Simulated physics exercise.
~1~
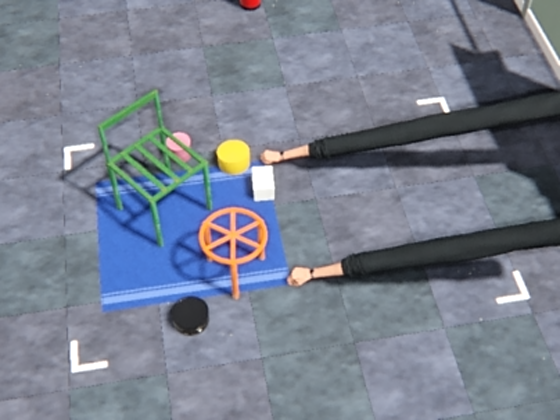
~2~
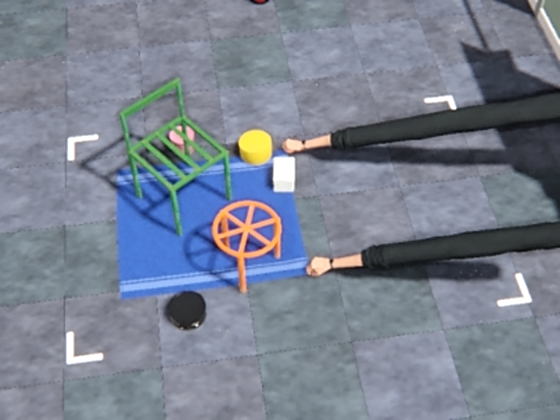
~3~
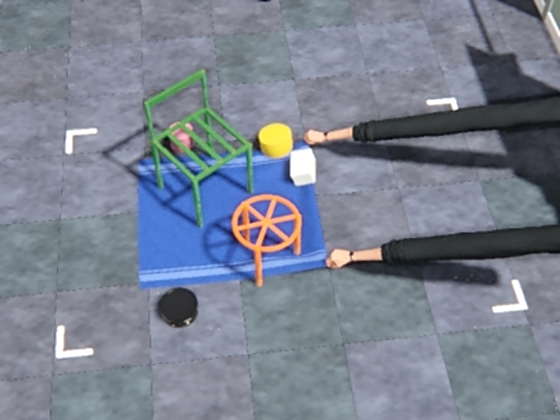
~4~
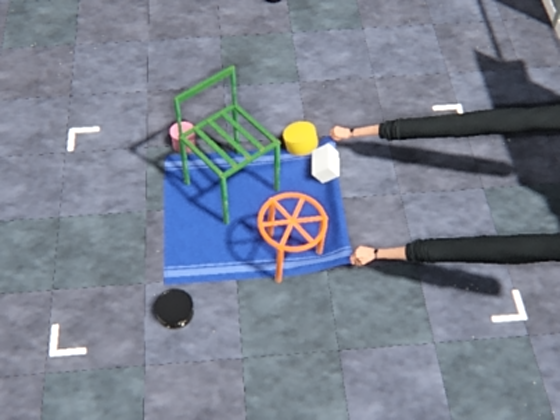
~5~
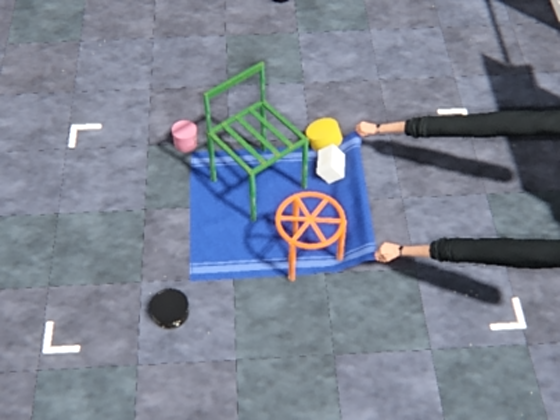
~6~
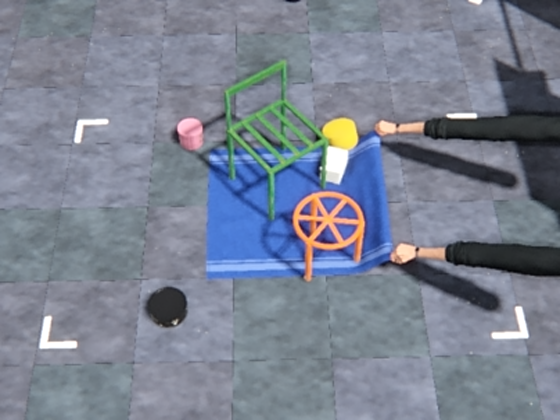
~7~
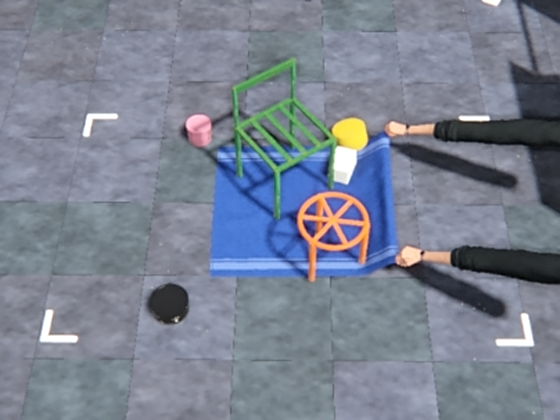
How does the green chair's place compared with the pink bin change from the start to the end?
At the start the green chair stands right beside the pink bin, overlapping it in view on the left. By the end the chair has travelled right with the mat and stands to the right of the bin, which has stayed where it was.
